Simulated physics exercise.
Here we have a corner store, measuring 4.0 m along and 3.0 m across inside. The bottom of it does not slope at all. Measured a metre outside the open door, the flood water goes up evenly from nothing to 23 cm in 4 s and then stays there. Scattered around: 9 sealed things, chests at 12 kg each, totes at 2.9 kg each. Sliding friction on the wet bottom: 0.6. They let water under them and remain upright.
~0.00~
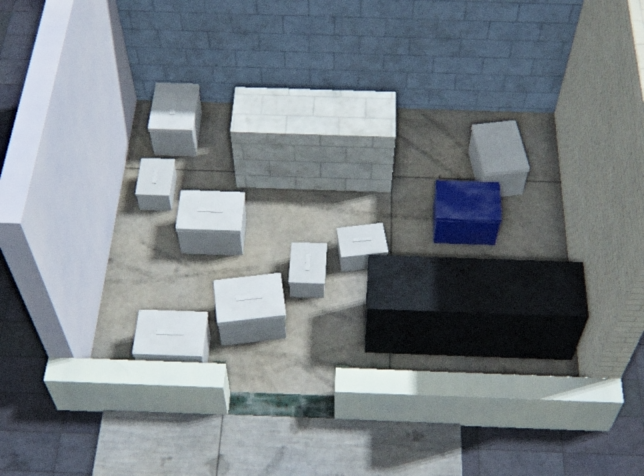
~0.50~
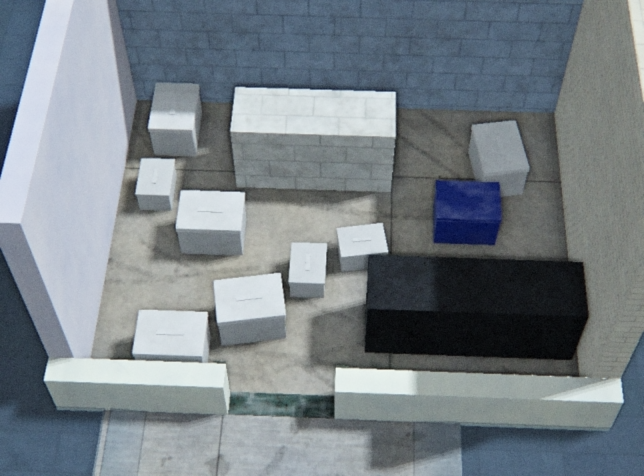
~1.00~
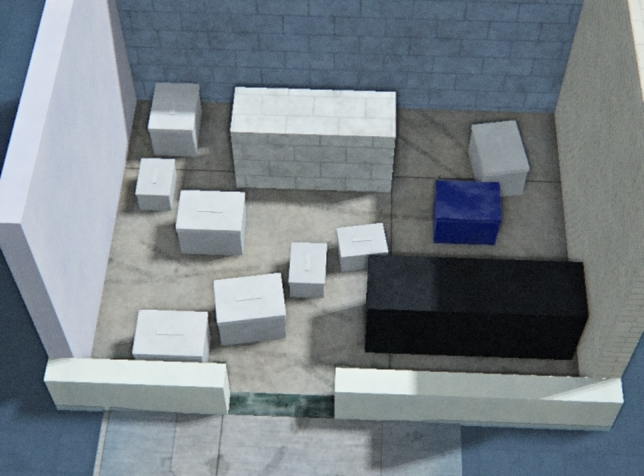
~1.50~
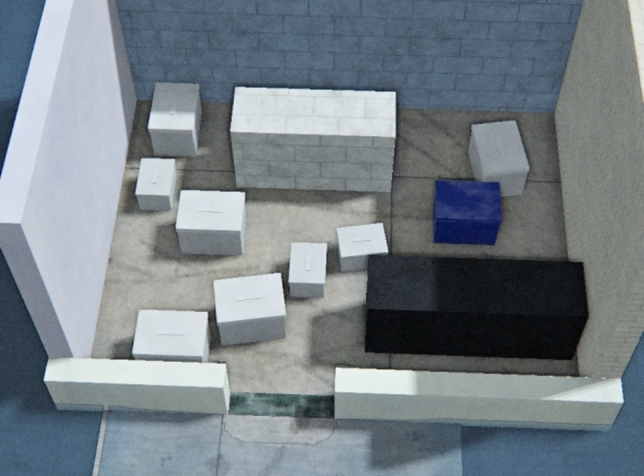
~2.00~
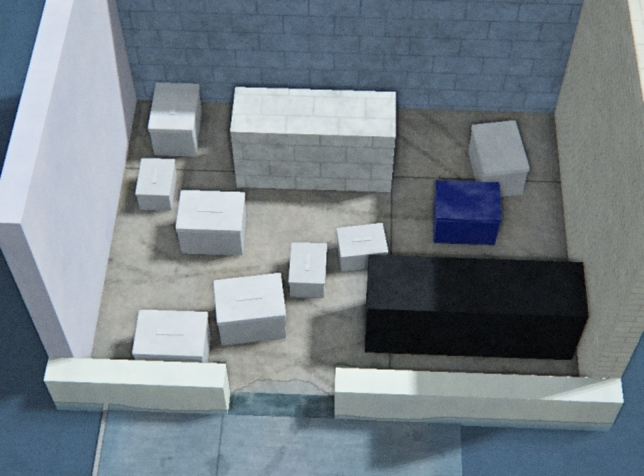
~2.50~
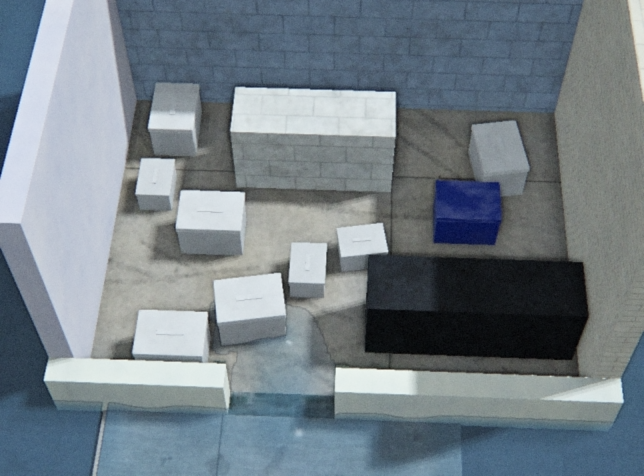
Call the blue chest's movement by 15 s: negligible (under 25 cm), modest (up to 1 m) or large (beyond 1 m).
Modest.
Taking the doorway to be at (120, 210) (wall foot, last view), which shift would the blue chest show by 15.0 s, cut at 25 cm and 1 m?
Then the blue chest is nudged along.
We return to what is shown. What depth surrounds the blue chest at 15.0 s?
I'd put it at about 17 cm.
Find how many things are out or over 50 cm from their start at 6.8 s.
My count gives 4.
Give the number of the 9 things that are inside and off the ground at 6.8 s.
4 of them.
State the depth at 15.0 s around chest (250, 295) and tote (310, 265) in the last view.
11 and 16 cm.
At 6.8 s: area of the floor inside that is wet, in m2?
About 9.5 m2.
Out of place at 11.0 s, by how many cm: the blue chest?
About 80 cm out of place.
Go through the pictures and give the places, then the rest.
In the first picture, the blue chest at (468, 200) rests on the ground; water covers 0.0 m2; 0 of 9 have shifted.
In the second picture, the blue chest at (468, 200), on the bottom; 0.0 m2 under water; 0 of 9 have shifted.
In the third picture, the blue chest at (468, 200) rests on the ground; water covers 0.0 m2; 0 of 9 have shifted.
In the fourth picture, the blue chest at (468, 200) rests on the ground; 0.0 m2 under water; 0 of 9 have shifted.
In the fifth picture, the blue chest at (468, 200) rests on the ground; 0.0 m2 under water; 0 of 9 have shifted.
In the sixth picture, the blue chest at (468, 200), on the bottom; water covers 0.4 m2; 0 of 9 have shifted.
After 3.5 s the blue chest is near (468, 200), 0.0 m from its start, aground; 0 afloat.
After 6.8 s the blue chest is near (514, 214), 0.4 m from its start, aground; 4 afloat.
After 11.0 s the blue chest is near (410, 251), 0.8 m from its start, afloat; 9 afloat.
After 15.0 s the blue chest is near (519, 243), 0.6 m from its start, afloat; 9 afloat.
